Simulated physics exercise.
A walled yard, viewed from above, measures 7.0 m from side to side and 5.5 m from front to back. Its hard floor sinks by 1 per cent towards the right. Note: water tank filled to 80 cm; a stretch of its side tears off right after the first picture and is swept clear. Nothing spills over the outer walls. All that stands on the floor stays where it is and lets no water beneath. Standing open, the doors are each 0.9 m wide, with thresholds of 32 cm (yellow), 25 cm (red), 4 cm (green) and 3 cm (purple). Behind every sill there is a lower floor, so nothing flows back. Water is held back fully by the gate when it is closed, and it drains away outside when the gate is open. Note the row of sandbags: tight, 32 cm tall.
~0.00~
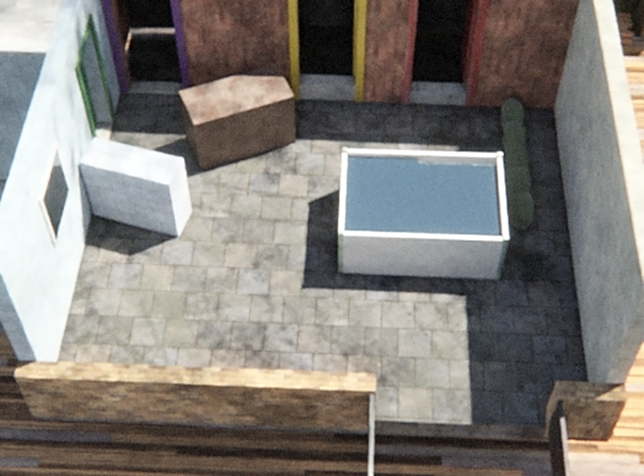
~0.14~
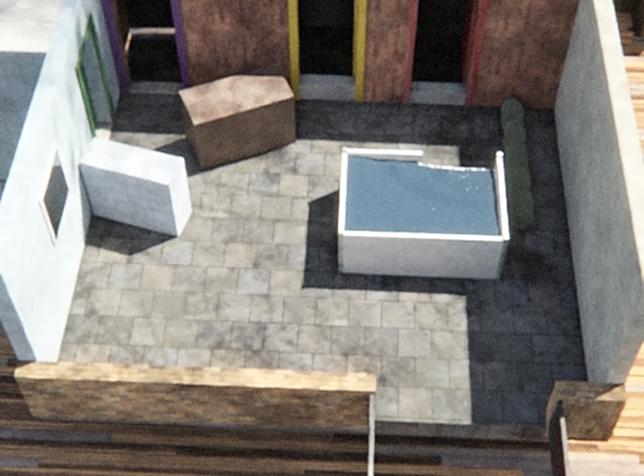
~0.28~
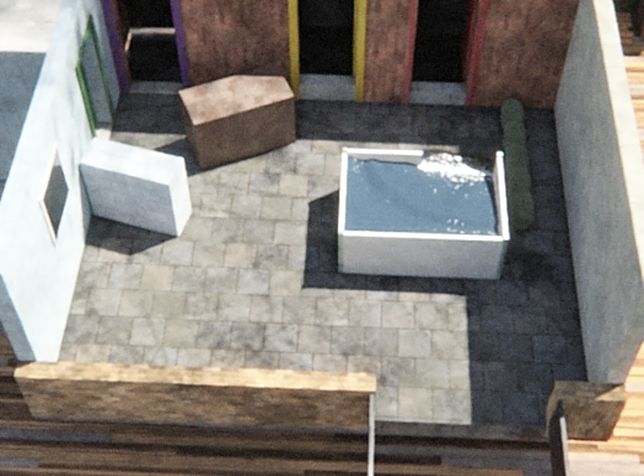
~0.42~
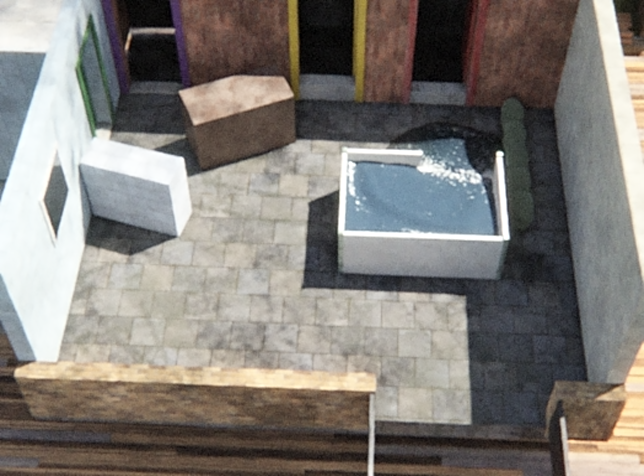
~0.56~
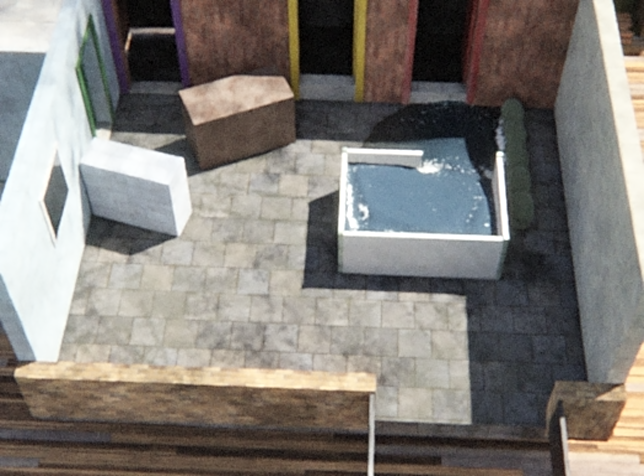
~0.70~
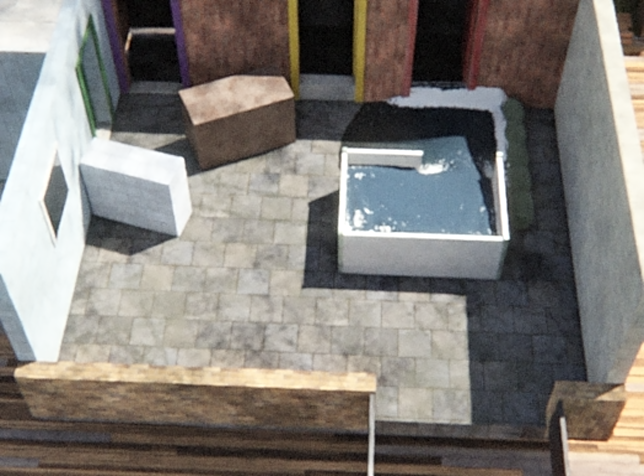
Water burst through the back of a white-walled tank in a paved yard, churning white inside as a dark sheet spread behind it, reaching the row of sandbags and the base of the brown back wall.
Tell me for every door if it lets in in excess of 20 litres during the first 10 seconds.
At the end, the yellow door remains shy of the limit; the red door overtops the limit; the green door overtops the limit; the purple door overtops the limit.
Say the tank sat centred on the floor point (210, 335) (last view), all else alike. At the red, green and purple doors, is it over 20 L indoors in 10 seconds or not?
Lab note: Red door limit not exceeded; green door limit exceeded; purple door limit exceeded.
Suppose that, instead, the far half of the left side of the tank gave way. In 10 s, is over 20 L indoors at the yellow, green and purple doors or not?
Yellow short, green beyond, purple beyond.
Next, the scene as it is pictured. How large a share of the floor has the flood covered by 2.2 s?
Roughly 25 % of the floor is wet.
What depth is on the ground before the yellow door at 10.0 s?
Around 8.0 cm deep.
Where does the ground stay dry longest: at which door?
It is the green one.
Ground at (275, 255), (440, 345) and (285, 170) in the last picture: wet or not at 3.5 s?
Submerged, untouched, submerged.
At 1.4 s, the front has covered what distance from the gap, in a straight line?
Distance: Approx. 3.6 m.
After 1.4 s water covers 15 % of the floor and is deepest (64 cm) near (489, 110); yellow door 11 cm at the sill, 0 L in, red door 47 cm at the sill, 55 L in, green door not reached, purple door not reached.
After 2.2 s water covers 25 % of the floor and is deepest (46 cm) near (489, 110); yellow door 13 cm at the sill, 0 L in, red door 38 cm at the sill, 126 L in, green door not reached, purple door 1 cm at the sill, 0 L in.
After 3.5 s water covers 55 % of the floor and is deepest (30 cm) near (297, 119); yellow door 14 cm at the sill, 0 L in, red door 26 cm at the sill, 162 L in, green door 12 cm at the sill, 3 L in, purple door 3 cm at the sill, 0 L in.
After 6.0 s water covers 85 % of the floor and is deepest (18 cm) near (286, 118); yellow door 16 cm at the sill, 0 L in, red door 16 cm at the sill, 164 L in, green door 7 cm at the sill, 56 L in, purple door 6 cm at the sill, 21 L in.
After 10.0 s water covers 95 % of the floor and is deepest (10 cm) near (506, 178); yellow door 8 cm at the sill, 0 L in, red door 9 cm at the sill, 164 L in, green door 4 cm at the sill, 73 L in, purple door 6 cm at the sill, 60 L in.
